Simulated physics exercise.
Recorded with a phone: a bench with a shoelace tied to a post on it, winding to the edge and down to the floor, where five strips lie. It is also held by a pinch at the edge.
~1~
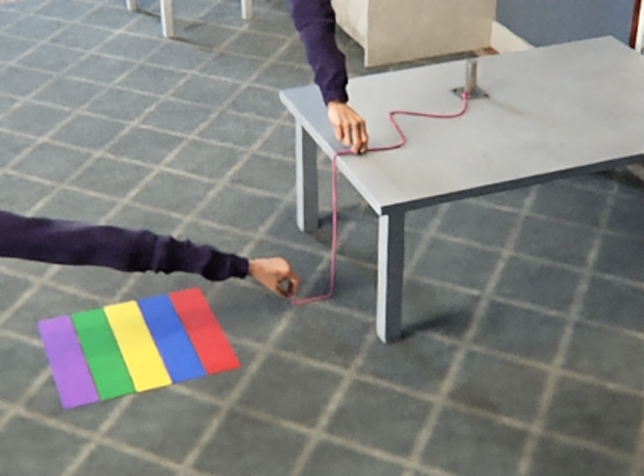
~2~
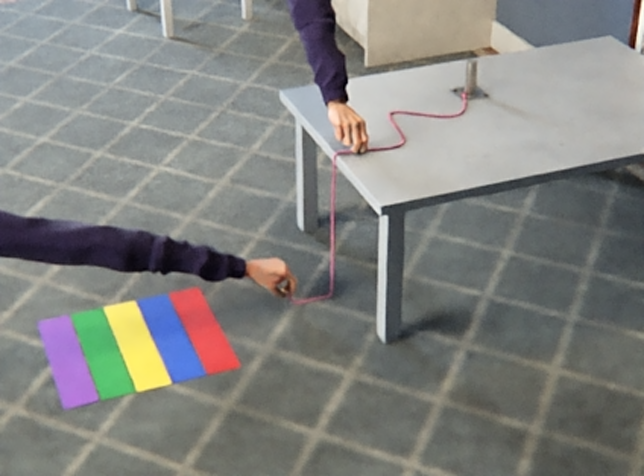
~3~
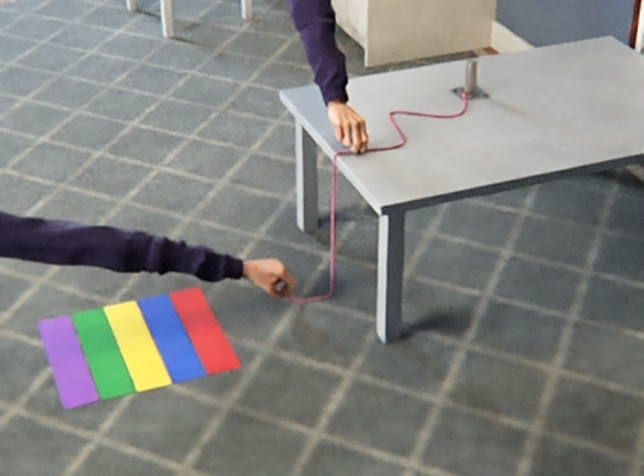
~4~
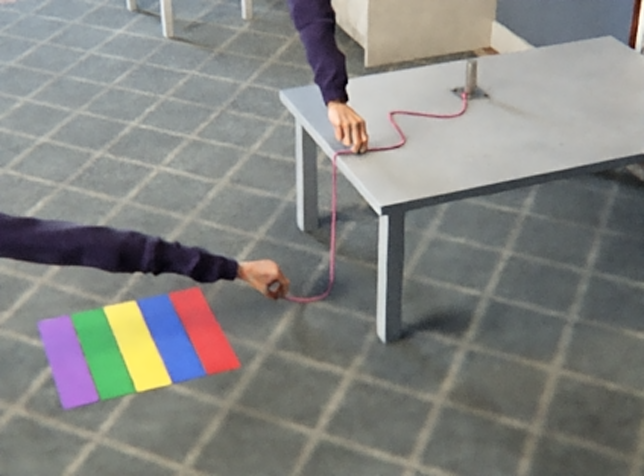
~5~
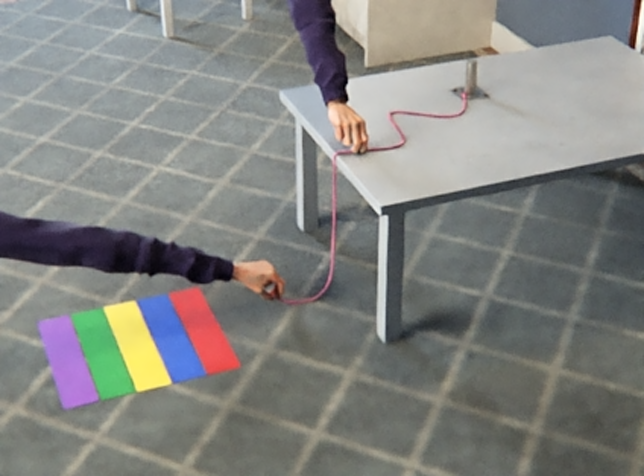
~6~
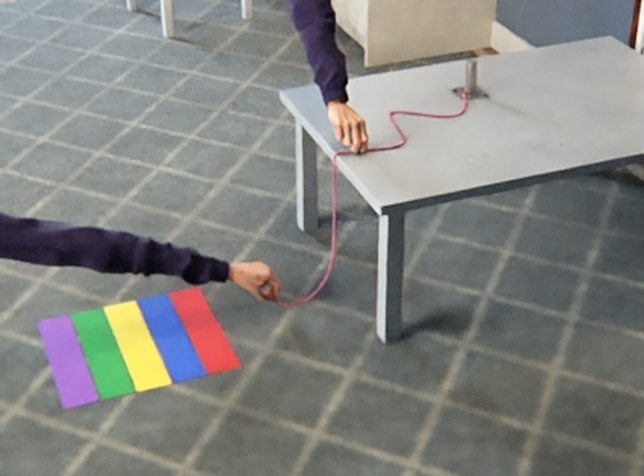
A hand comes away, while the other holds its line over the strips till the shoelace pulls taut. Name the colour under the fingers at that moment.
Green.
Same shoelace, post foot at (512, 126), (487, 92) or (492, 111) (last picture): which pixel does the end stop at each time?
Try by try: (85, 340), (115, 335) and (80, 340).
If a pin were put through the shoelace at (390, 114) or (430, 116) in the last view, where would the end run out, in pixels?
Taking the tries in turn, you get (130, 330) and then (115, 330).
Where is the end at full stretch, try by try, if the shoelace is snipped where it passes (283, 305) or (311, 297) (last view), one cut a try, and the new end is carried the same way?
It ends up at (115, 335) the first time and at (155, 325) the second.
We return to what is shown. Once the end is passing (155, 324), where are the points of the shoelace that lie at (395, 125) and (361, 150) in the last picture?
You'll see them at (360, 138) and then at (317, 195).
Soon after, end near (155, 324); over blue.
Then, end near (114, 333); over green.
At full stretch, end near (91, 338); over green. Over green.
